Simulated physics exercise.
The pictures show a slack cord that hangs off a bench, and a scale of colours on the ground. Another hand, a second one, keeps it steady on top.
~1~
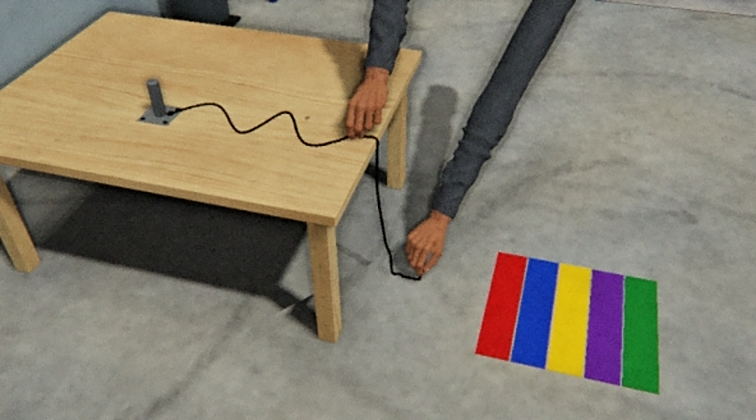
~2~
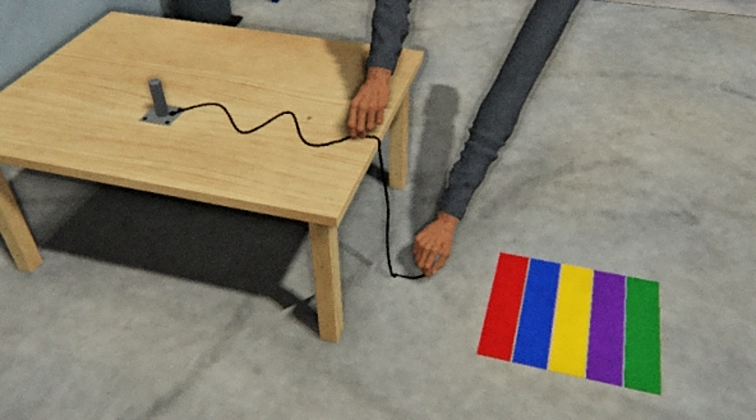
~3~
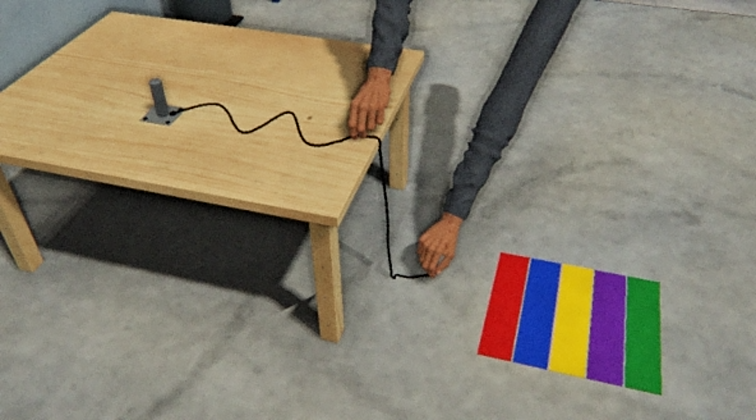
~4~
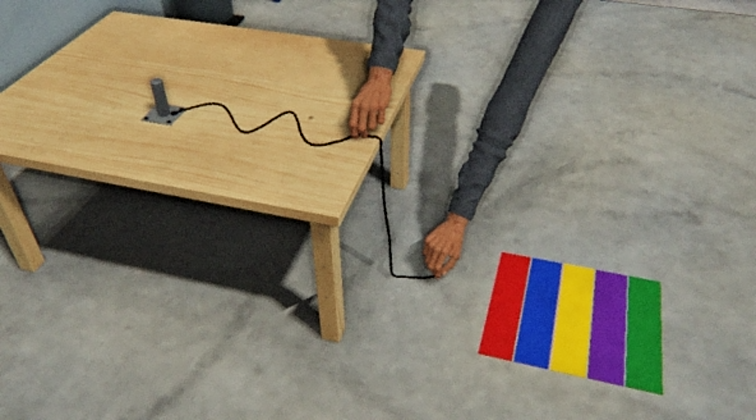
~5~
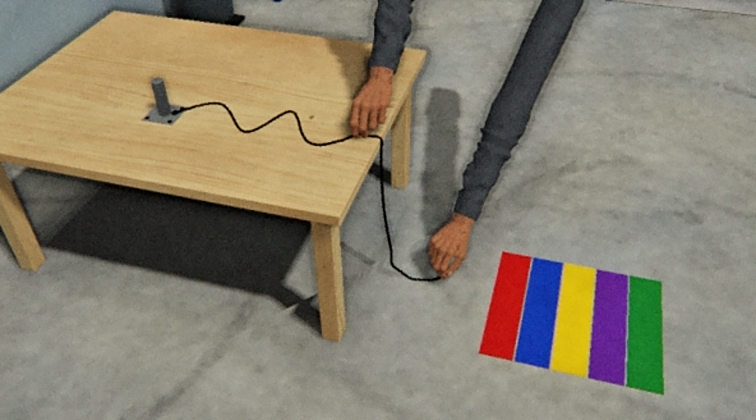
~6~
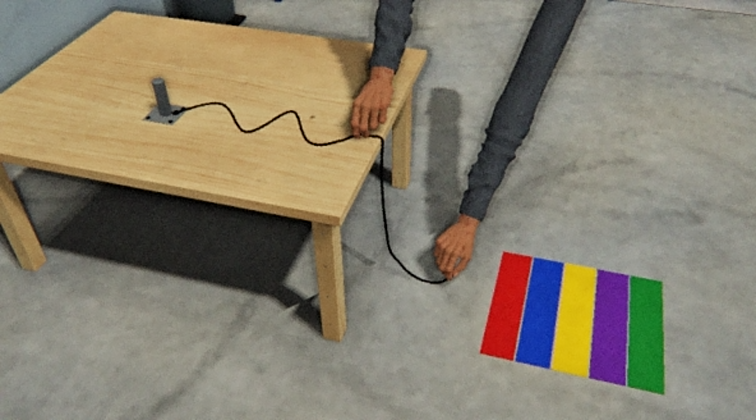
Beside a wooden table, a hand slowly draws a hanging black cord's end slightly right.
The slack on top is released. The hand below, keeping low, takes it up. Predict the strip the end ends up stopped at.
The end ends up at the green strip.
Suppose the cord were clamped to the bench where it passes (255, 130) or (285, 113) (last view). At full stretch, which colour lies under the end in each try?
Result, first place: Purple; second place: Yellow.
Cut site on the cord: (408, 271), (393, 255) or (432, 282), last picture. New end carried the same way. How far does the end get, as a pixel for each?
I'd put it around (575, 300) for the first cut, (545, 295) for the second and (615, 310) for the third.
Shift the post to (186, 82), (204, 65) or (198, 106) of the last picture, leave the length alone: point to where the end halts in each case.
Try by try, around (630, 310), (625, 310) and (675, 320).
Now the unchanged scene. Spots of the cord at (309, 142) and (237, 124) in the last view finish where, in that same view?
At (393, 152), then (262, 126).
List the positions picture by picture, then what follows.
The first frame shows end (423, 271); red (496, 337); blue (531, 344); yellow (567, 352); purple (604, 360); green (641, 368).
The second frame shows end (430, 273); cord through (211, 104) (253, 131) (299, 133) (365, 137) (387, 201) (389, 259).
The third frame shows end (435, 274).
The fourth frame shows end (440, 274); cord through (212, 104) (255, 130) (301, 132) (367, 136) (384, 200) (390, 259).
The fifth frame shows end (446, 275).
The sixth frame shows end (452, 276); cord through (214, 103) (256, 130) (302, 132) (368, 136) (383, 199) (395, 257).
Early on, end near (572, 300); over yellow.
Midway, end near (620, 309); over purple.
At the end of the slack, end near (647, 315); over green. The green one.
